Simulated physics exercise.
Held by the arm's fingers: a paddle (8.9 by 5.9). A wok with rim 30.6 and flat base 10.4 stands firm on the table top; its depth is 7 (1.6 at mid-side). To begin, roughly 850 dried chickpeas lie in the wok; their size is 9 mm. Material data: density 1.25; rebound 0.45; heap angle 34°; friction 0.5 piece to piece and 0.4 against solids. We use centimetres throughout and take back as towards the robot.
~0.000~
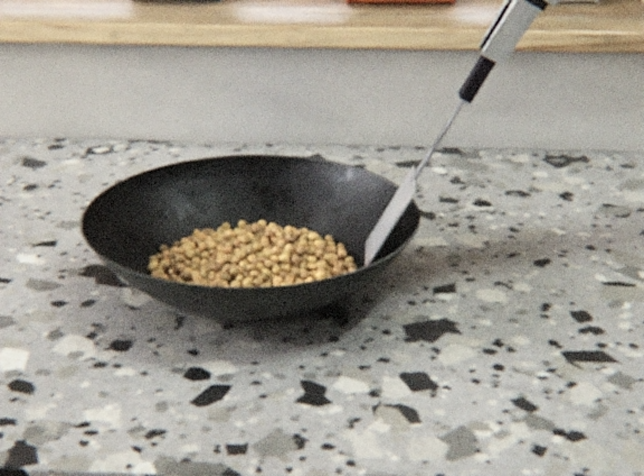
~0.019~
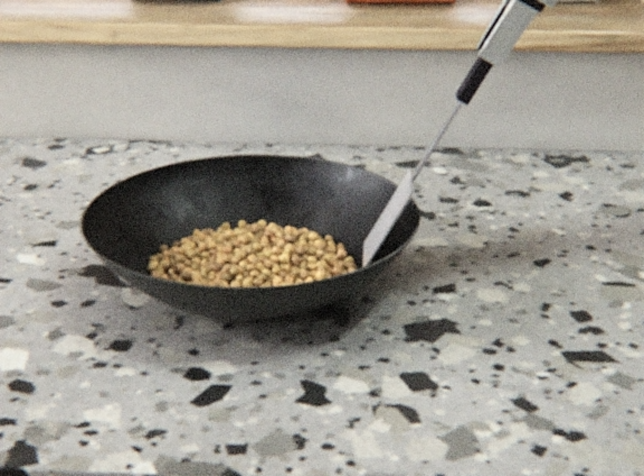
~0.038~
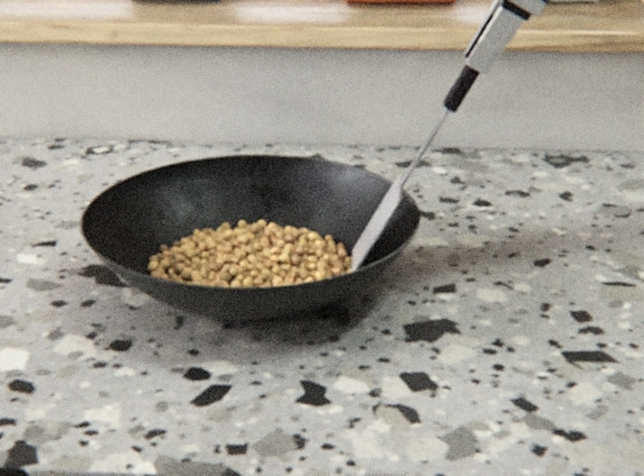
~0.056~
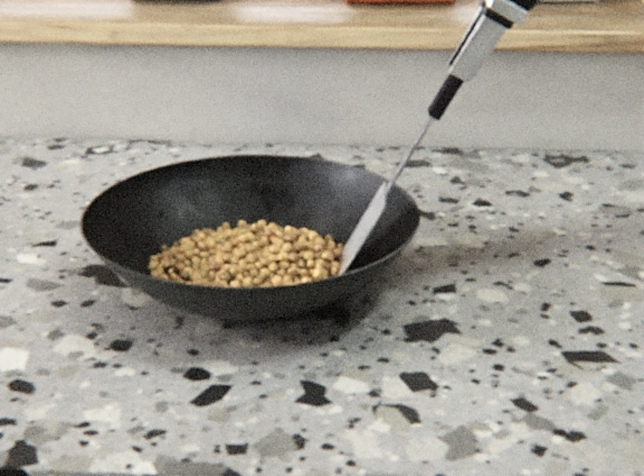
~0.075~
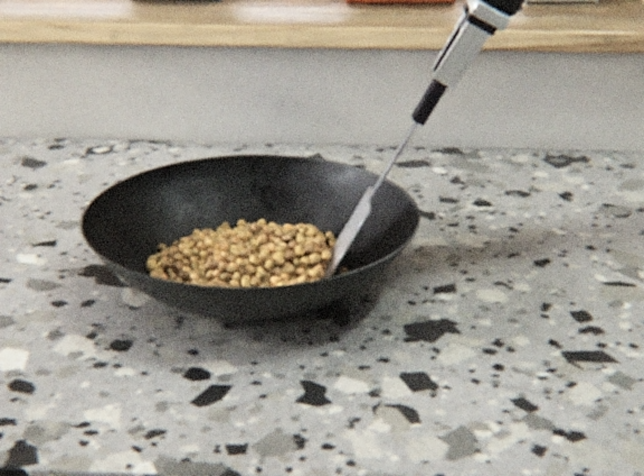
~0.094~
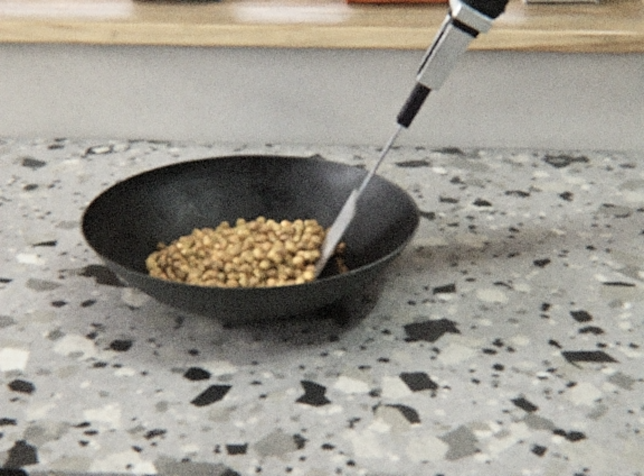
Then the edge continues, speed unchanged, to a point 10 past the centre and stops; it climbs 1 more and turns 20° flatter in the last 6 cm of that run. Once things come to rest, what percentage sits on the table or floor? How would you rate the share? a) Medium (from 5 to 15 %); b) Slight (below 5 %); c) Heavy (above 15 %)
b, slight (below 5 %).
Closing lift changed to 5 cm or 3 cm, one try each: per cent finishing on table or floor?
Roughly 5 per cent, then 5 per cent.
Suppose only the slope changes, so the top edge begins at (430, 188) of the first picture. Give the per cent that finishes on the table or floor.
Spill: Approx. 0 per cent.
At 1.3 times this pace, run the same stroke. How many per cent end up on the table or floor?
Estimate: Approx. 10 %.
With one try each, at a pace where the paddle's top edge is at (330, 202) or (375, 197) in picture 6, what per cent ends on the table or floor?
Near 10 per cent in the first try and near 0 per cent in the second.
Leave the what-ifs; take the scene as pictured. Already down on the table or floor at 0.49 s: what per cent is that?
Close to 2 per cent of the load.
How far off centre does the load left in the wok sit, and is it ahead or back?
Ahead of centre, roughly 4.0 centimetres.
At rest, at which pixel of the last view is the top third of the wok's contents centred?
It is centred near (146, 245).
After 0.17 s, sloping 62°, highest piece 9 above the table; 853 in the wok, 1 on the blade or in flight.
After 0.25 s, sloping 56°, highest piece 10 above the table; 853 in the wok, 1 on the blade or in flight.
After 0.49 s, sloping 42°, highest piece 7 above the table; 834 in the wok, 14 on the table or floor, 6 on the blade or in flight.
After 1.54 s, sloping 42°, highest piece 7 above the table; 834 in the wok, 20 on the table or floor.
In the end, 834 in the wok, 20 on the table or floor. That is 2 % on the table or floor.
